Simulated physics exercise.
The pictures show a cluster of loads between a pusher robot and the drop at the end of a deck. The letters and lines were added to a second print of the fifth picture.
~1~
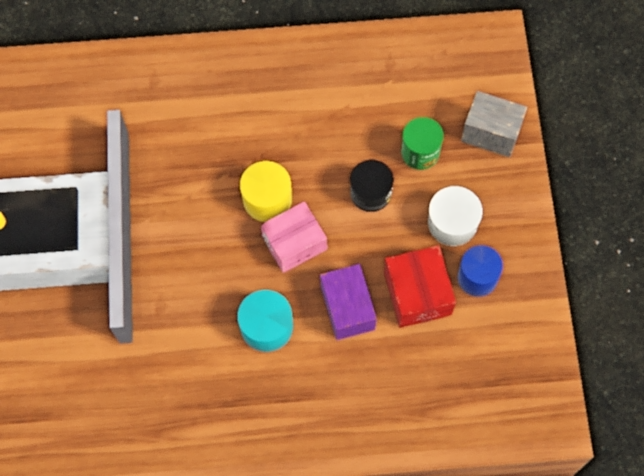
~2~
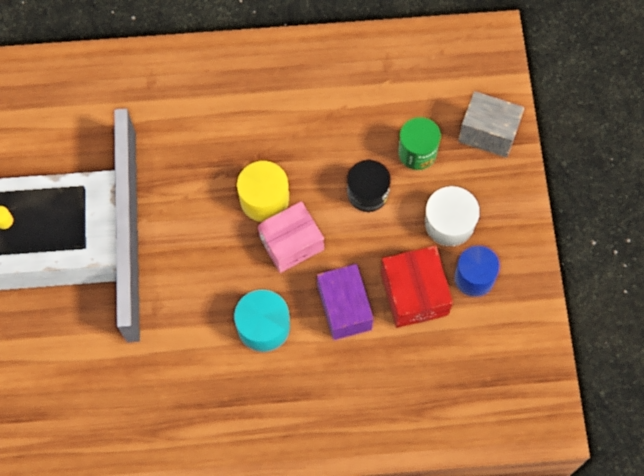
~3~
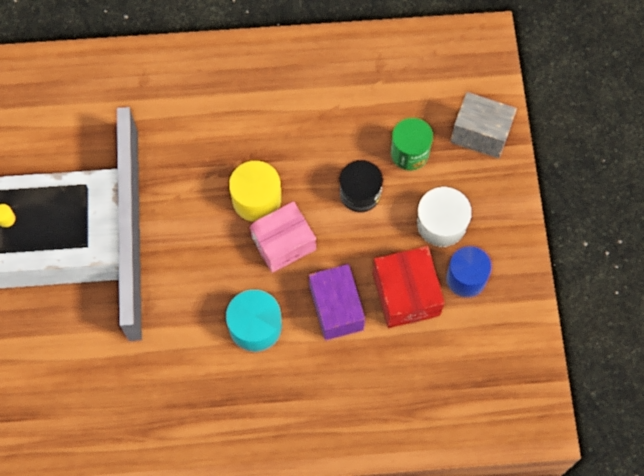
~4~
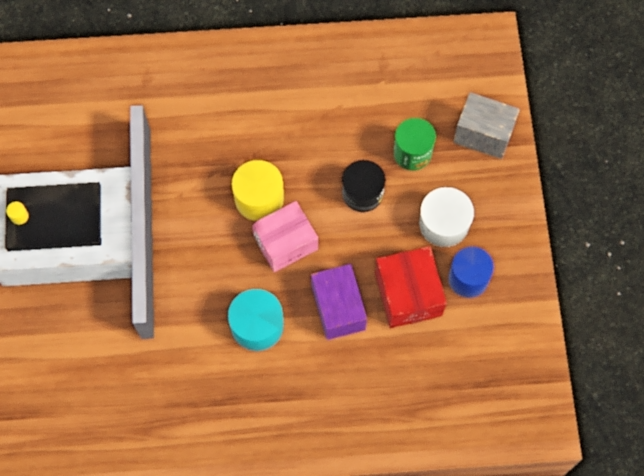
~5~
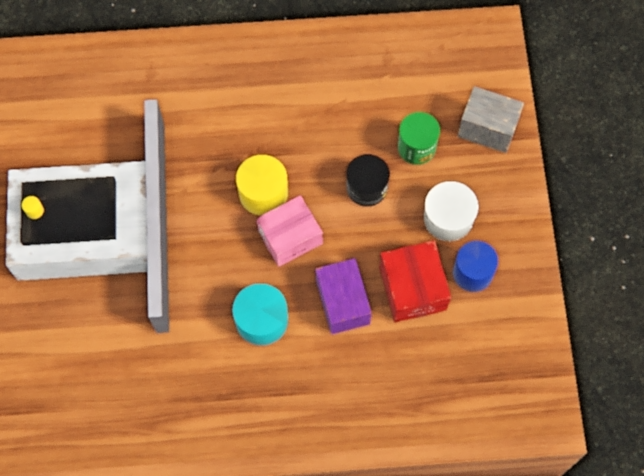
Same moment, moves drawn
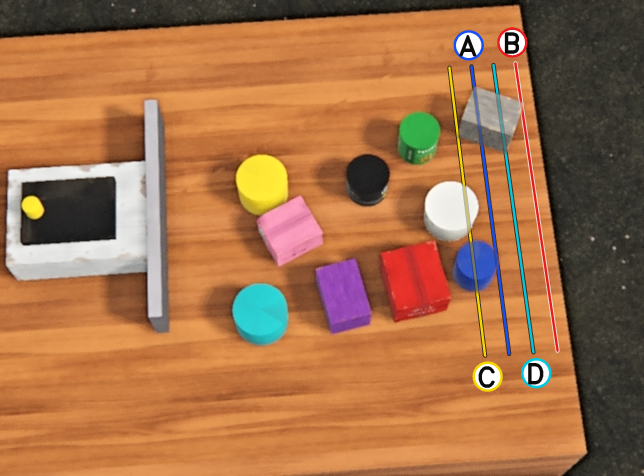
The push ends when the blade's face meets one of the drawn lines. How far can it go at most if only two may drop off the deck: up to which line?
It should halt at C.
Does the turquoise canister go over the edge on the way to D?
No.
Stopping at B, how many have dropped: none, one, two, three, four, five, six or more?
In all, six or more.
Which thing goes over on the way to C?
The blue canister goes over.
On the marked copy, A at (489, 203); B at (535, 200); C at (466, 205); D at (512, 202).
With C. Early on, robot (189, 202); turquoise canister (308, 312); purple crate (351, 295).
Further on, robot (304, 194); blue canister (539, 235); red box (502, 260).
At the end, robot (390, 189); blue canister over the edge; white pail (546, 204); one fallen.
As for the rest, A drops five; B drops nine; D drops five.
